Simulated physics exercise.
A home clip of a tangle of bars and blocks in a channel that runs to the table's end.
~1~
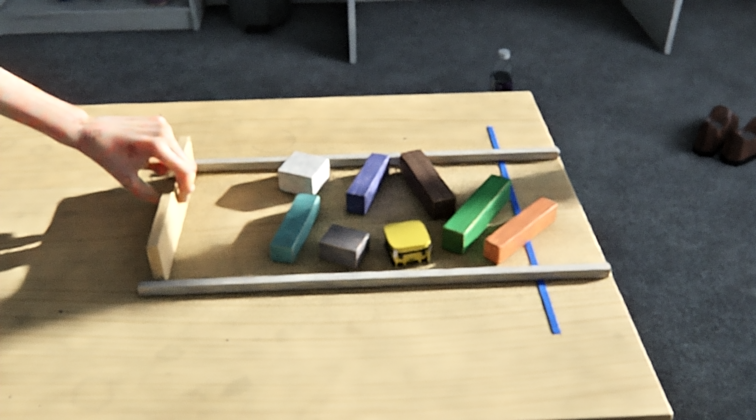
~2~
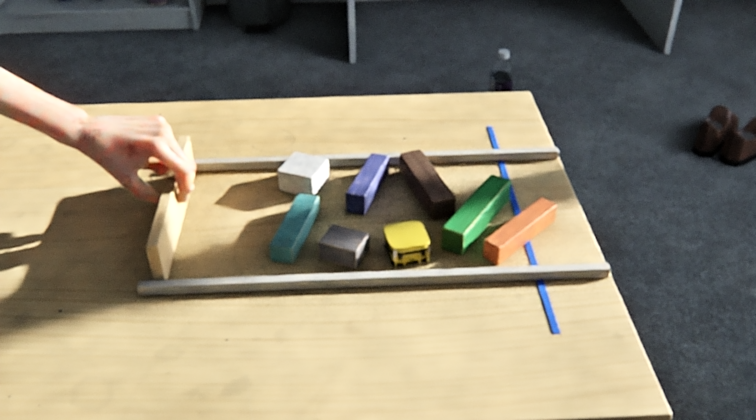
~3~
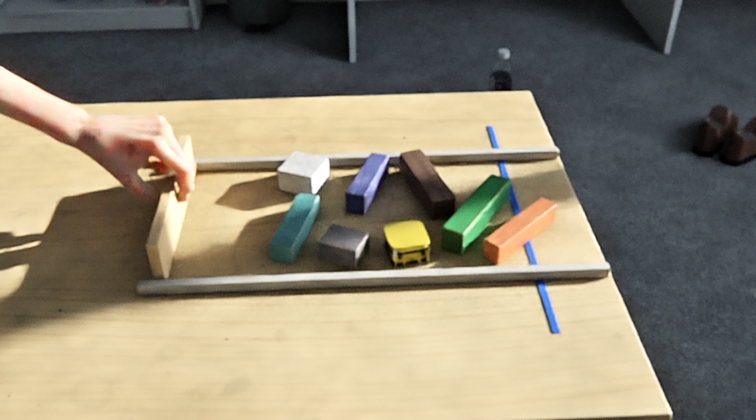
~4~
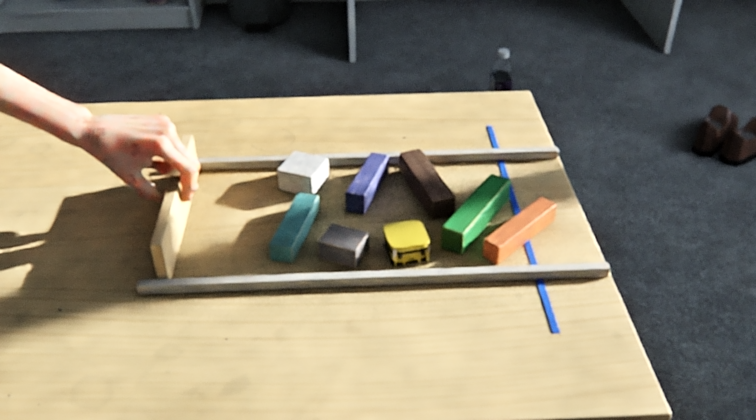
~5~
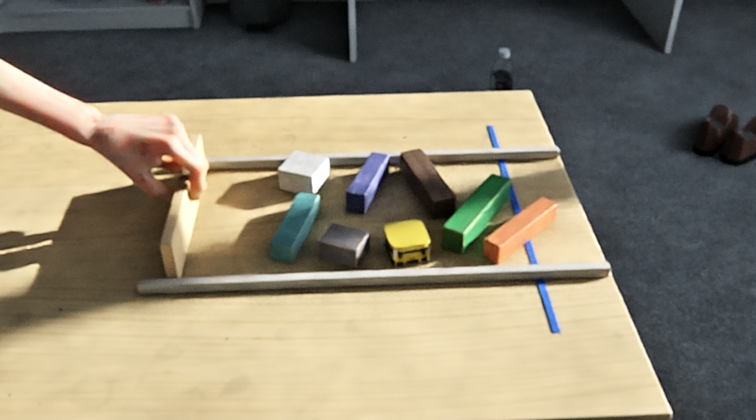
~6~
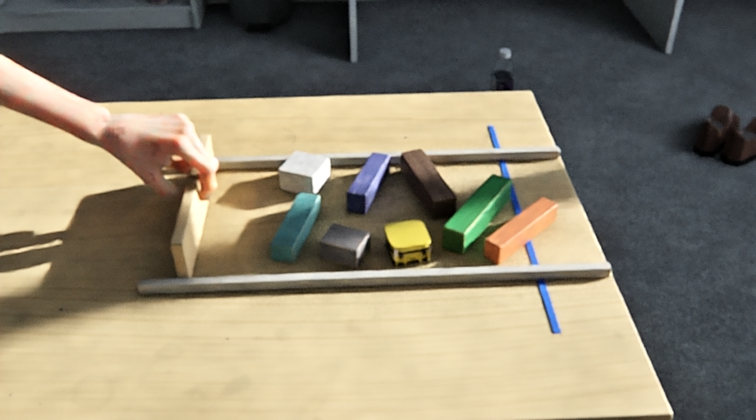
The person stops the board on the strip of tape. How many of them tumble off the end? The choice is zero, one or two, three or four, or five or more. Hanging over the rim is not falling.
The number that fall off is three or four.
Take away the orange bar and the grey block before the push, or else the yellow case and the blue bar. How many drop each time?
1 in the first case, 2 in the second.
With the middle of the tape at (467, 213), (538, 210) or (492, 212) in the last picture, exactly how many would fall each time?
It would be 1, 4 and 2.
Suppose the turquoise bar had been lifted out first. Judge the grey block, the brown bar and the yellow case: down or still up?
The grey block stays on; the brown bar remains up; the yellow case stays on.
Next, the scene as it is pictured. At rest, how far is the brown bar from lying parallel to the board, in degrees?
Near 20 degrees.
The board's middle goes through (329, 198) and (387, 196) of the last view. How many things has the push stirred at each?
First 5, then 8.
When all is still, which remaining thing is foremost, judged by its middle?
That is the brown bar.
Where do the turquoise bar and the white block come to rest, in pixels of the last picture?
The turquoise bar at (534, 217), the white block at (525, 163).
A little later, none off yet; orange bar at rest near (522, 229); green stick at rest near (478, 212); brown bar at rest near (427, 182).
Next, none off yet; orange bar shifted a little near (539, 233); green stick shifted a little near (507, 211); brown bar shifted a little near (453, 182).
Later still, none off yet; orange bar tilted well over near (618, 242); green stick shifted about its own width near (580, 208); brown bar shifted about its own width near (534, 185).
When it is over, the number that fall off is three or four; down, yellow case, green stick and orange bar.
